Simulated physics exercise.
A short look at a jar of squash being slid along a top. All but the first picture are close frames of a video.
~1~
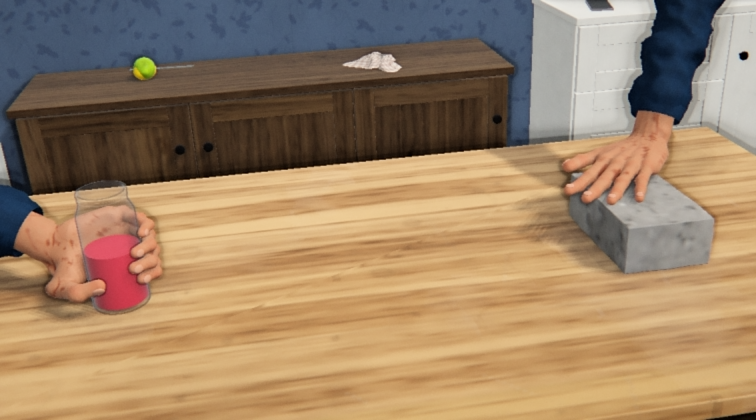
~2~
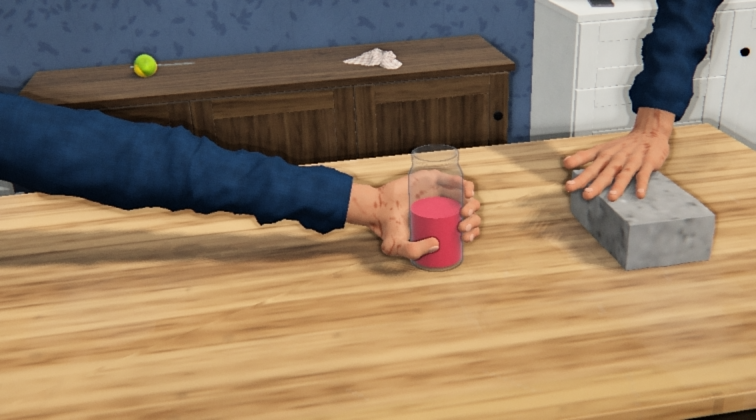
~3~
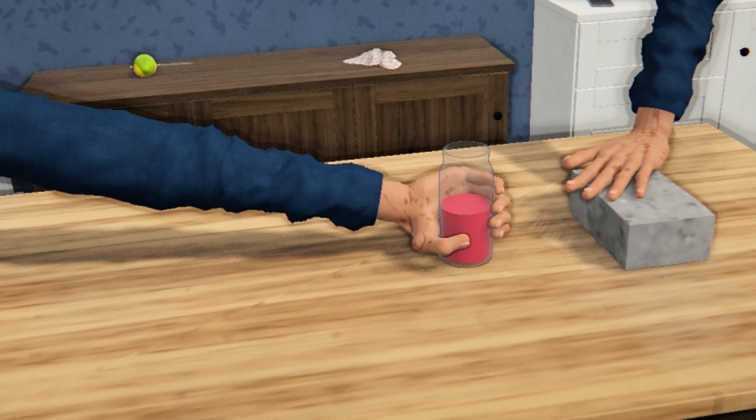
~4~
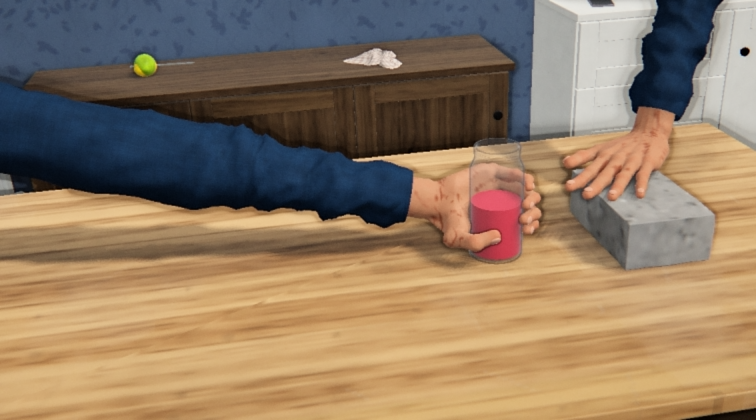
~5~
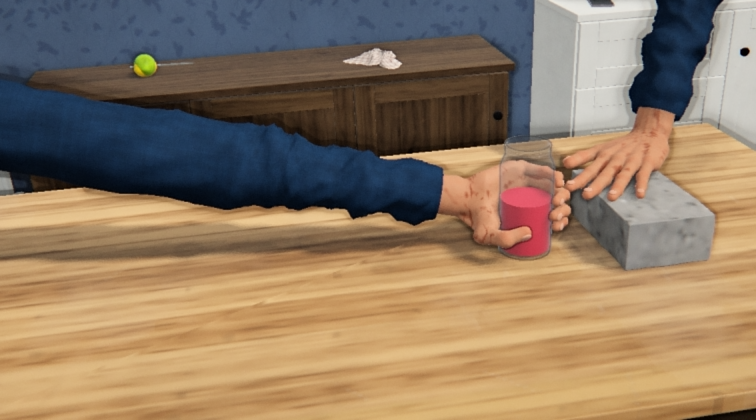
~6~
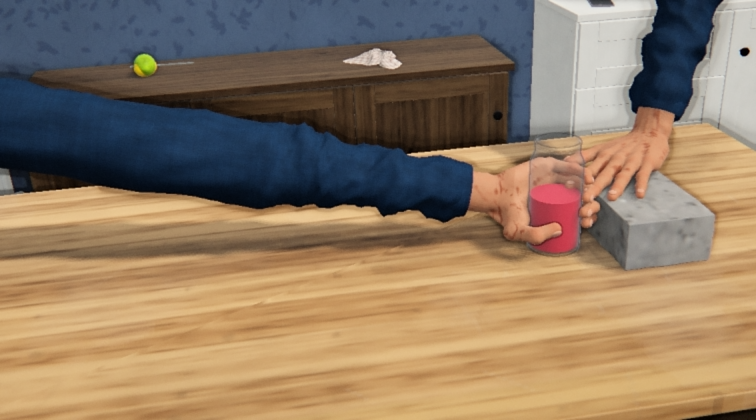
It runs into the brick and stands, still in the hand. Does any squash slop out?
It keeps it all in.
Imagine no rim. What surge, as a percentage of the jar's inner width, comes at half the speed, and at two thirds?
In turn 25 and 35 per cent.
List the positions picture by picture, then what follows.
In the first picture, at rest; jar (111, 245) about half full; brick (636, 216).
In the second picture, under way; jar about half full, surface at (436, 208).
In the third picture, on by 30 px; jar (466, 202) about half full.
In the fourth picture, on by 30 px; jar about half full, surface at (496, 201).
In the fifth picture, on by 30 px; jar (526, 195) about half full.
In the sixth picture, on by 30 px; jar about half full, surface at (556, 194); brick (637, 213).
Shortly, the jar meets the brick.
Then, the squash surges up the wall; the wave climbs under half way to the rim.
At the finish, the jar stands at the brick; none is lost.
